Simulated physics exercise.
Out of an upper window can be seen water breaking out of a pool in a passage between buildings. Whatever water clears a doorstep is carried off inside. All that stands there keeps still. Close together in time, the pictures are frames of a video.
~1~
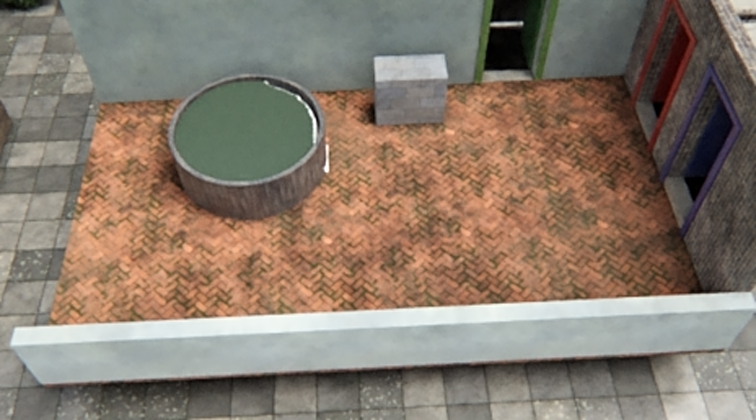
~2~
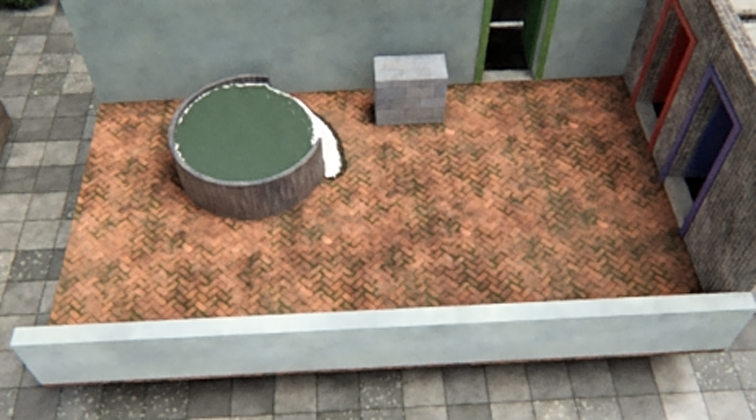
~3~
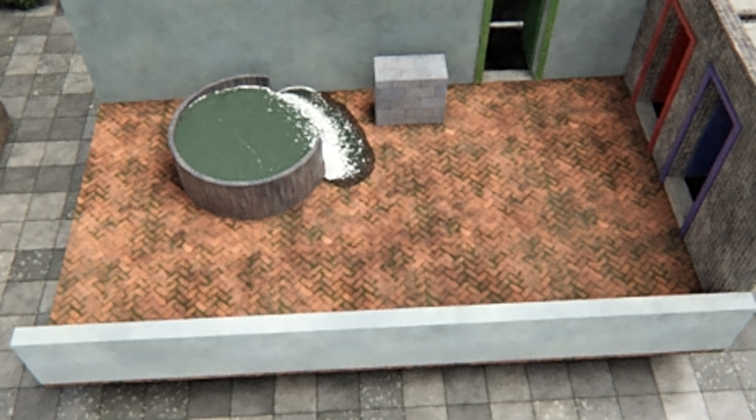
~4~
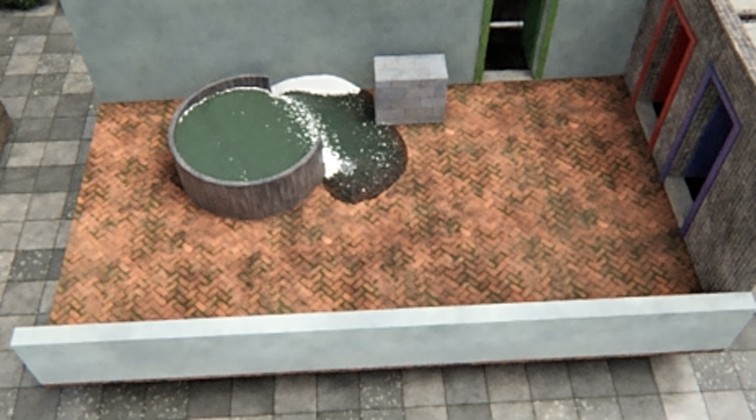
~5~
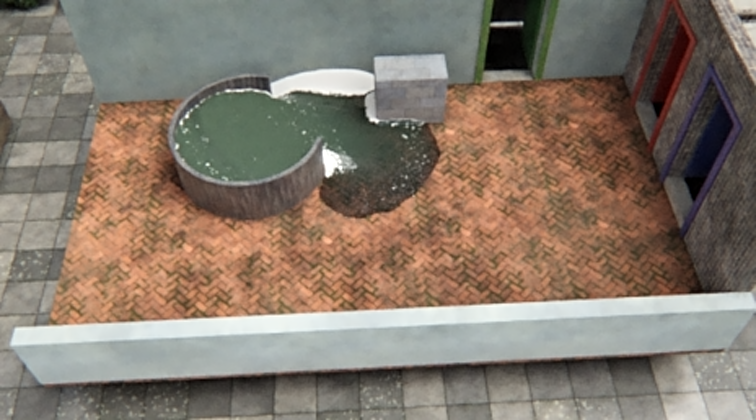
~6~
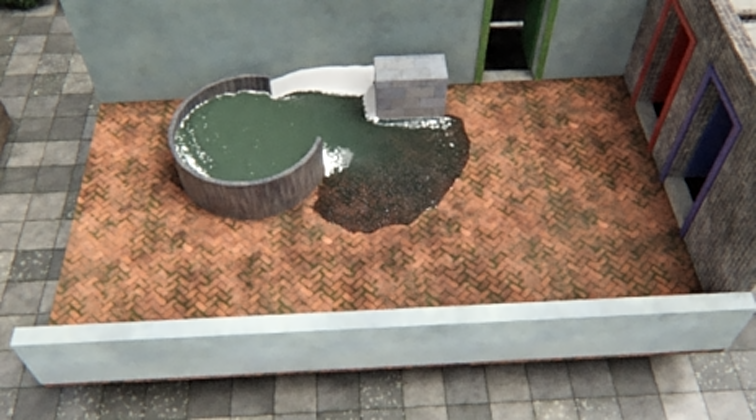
In a walled brick courtyard seen from above, a round tank of green water stands beside a gray block. Water breaks out of the tank's right side in a white, foaming rush, then spreads around the block and across the bricks in a widening dark pool, while everything else stays still.
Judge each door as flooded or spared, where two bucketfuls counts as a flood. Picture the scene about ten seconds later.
The green door is flooded, the red door is flooded, the blue door is spared.
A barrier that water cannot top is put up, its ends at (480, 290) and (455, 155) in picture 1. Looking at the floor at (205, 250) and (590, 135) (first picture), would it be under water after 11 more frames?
The first point ends up spared and the second ends up swamped.
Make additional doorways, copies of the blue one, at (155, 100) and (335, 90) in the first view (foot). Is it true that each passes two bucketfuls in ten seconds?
First falls short, then exceeds it.
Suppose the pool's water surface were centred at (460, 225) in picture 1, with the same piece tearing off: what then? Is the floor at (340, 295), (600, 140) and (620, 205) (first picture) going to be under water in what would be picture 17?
The three spots read left dry, swamped, swamped.
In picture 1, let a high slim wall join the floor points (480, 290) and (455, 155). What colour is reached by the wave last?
I'd say the one in blue.
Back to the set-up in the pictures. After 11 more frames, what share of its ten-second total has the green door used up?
Share by then: 10 in a hundred.
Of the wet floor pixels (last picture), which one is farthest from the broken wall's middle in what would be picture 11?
My pick would be pixel (597, 117).
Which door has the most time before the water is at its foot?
The one in blue.
A moment on, water covers 30 % of the floor; the green door wet at the sill, nothing in, the red door not reached, the blue door not reached.
Next, water covers 45 % of the floor; the green door under two buckets in, the red door under two buckets in, the blue door not reached.
Then, water covers 70 % of the floor; the green door under two buckets in, the red door over two buckets in, the blue door wet at the sill, nothing in.
Later, water covers 75 % of the floor; the green door under two buckets in, the red door far over two buckets in, the blue door wet at the sill, nothing in.
In the end, water covers 90 % of the floor; the green door over two buckets in, the red door far over two buckets in, the blue door wet at the sill, nothing in.
